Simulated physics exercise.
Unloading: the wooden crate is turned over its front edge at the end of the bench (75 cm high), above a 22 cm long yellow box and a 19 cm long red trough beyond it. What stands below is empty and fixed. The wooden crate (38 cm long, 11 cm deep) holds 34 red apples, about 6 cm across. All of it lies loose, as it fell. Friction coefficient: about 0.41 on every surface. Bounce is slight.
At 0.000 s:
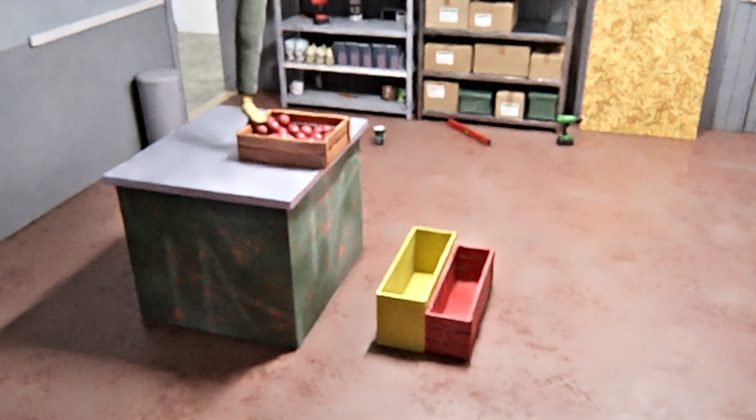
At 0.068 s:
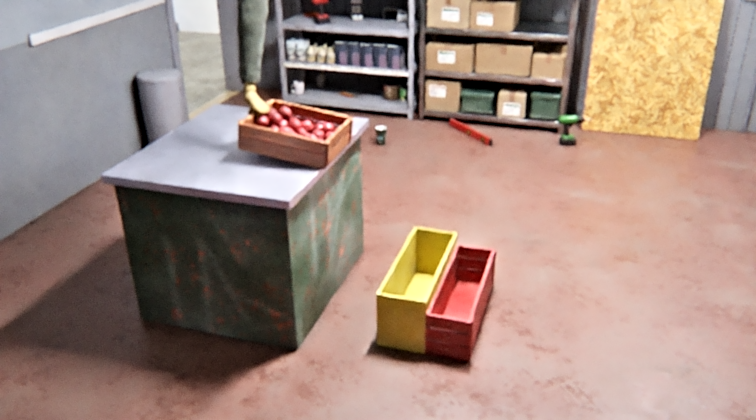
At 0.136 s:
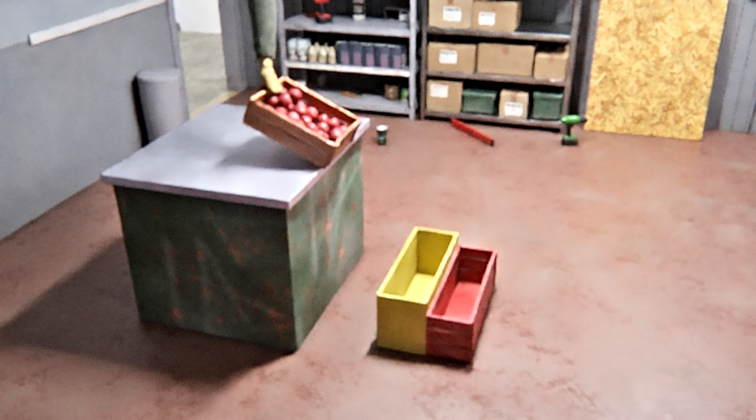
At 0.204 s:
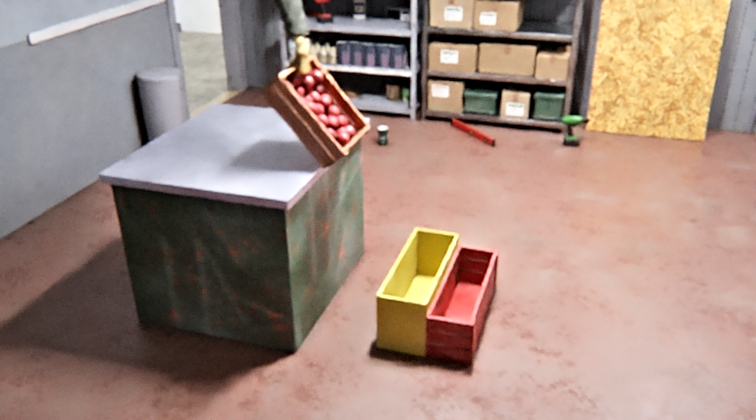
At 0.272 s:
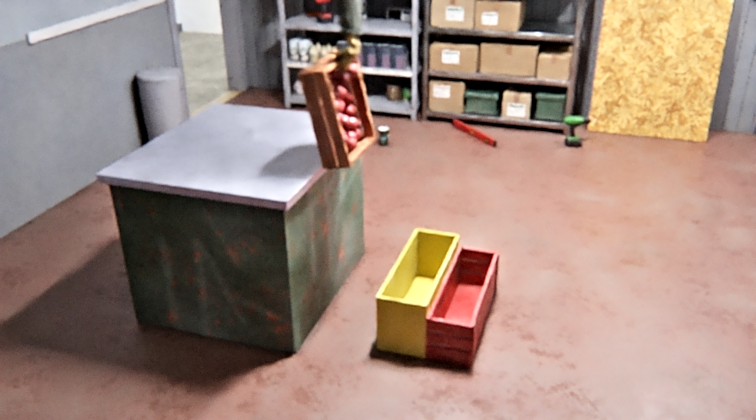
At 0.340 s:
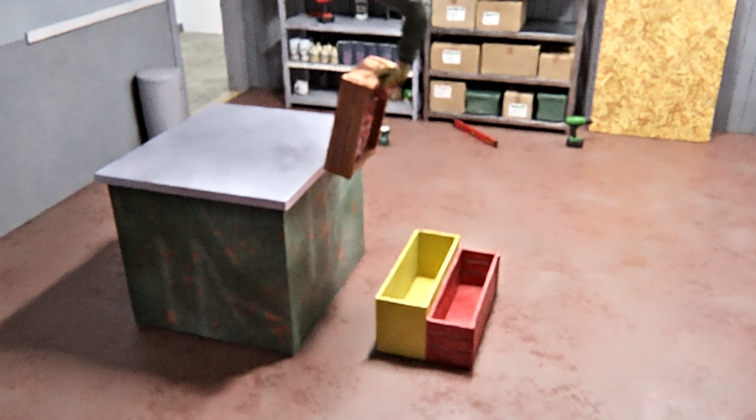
A wooden crate of red apples sits at the right end of a grey-topped green bench in a workshop, viewed from above, with an arm behind it. On the reddish floor to the right stand an empty yellow box and red trough, with shelves of cardboard boxes behind. Gripping the crate, the arm tips it rightward past upright over the bench's edge, while the view barely shifts.
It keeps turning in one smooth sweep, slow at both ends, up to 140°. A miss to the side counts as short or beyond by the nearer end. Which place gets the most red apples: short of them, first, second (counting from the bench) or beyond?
The largest share lands on the ground, beyond the two.
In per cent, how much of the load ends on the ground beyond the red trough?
Near 40 in a hundred.
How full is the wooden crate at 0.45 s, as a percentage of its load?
Roughly 20 per cent is still inside.
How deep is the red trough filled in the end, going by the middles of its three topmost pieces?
Roughly 8 cm.
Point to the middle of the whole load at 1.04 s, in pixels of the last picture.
At about (459, 319).
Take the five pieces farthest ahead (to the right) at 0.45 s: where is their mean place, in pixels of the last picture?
Near (441, 139).
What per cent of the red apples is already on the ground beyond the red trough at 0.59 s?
About 0 per cent.
After 0.45 s, tilt 135°; 7 still in the wooden crate and 27 in the air.
After 0.59 s, tilt 140°; 1 in the yellow box and 33 in the air.
After 0.79 s, tilt 140°; 8 in the yellow box, 5 in the red trough, 5 on the ground short of the yellow box, 5 on the ground beyond the red trough and 11 in the air.
Outcome (at 1.04 s), 8 in the yellow box, 7 in the red trough, 5 on the ground short of the yellow box and 14 on the ground beyond the red trough.
